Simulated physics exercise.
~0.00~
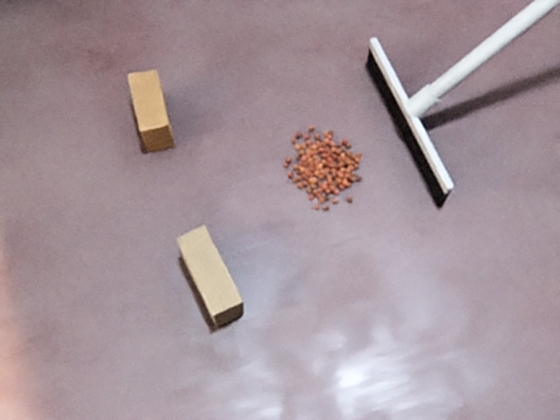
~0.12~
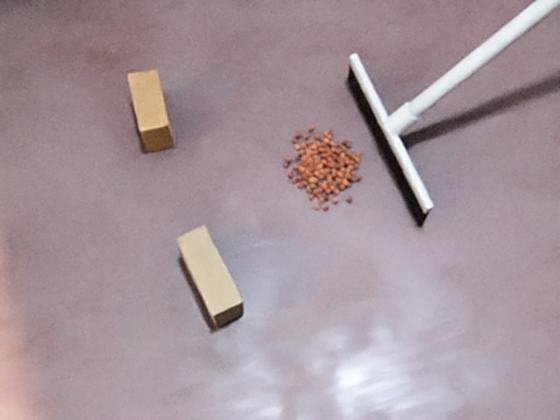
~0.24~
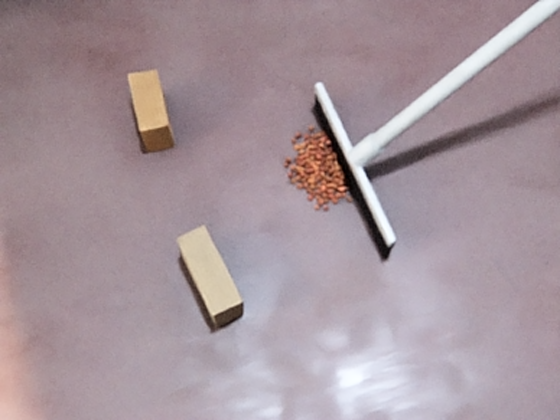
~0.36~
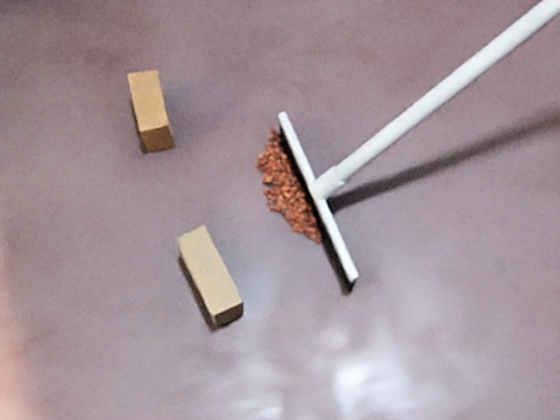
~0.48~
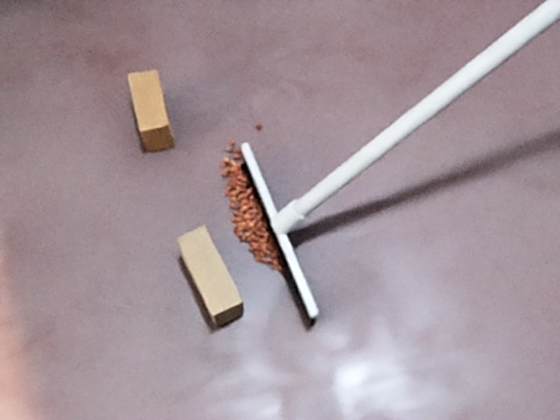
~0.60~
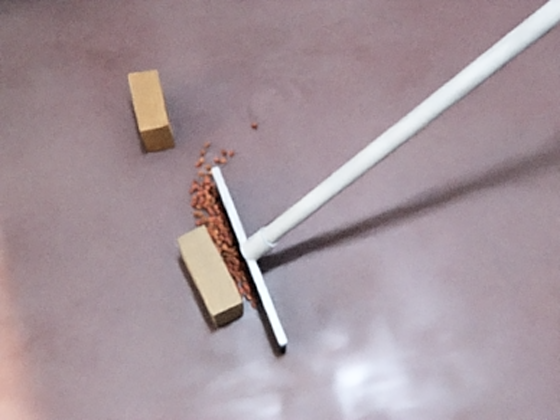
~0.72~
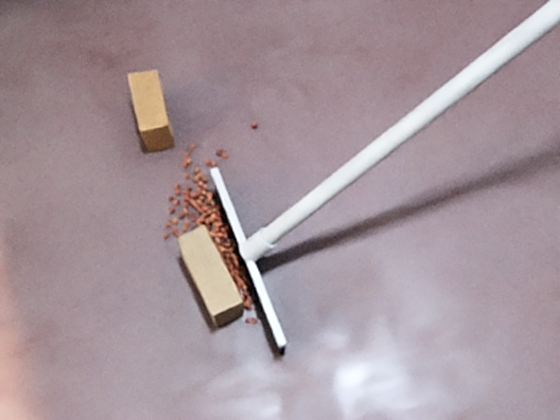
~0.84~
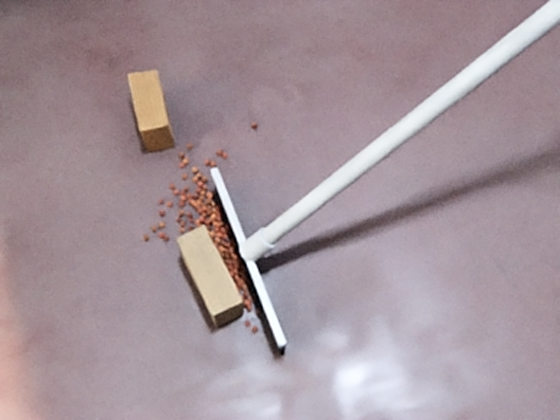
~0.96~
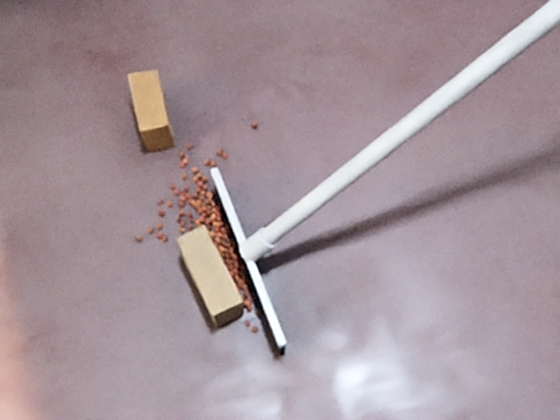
A white squeegee on a long pale handle reaches in from the upper right over a smooth, purplish-grey floor, seen from above. Left of it lies a loose pile of small reddish-brown pellets, and farther left stand two tan blocks with a gap between them. The blade slides down and left, meets the pile and pushes it into a narrow band, leaving a few stray pieces behind. The band presses against the lower block as the blade stops beside it. Some pellets spill leftward past that block's upper end, then settle, with most still crowded between blade and block.
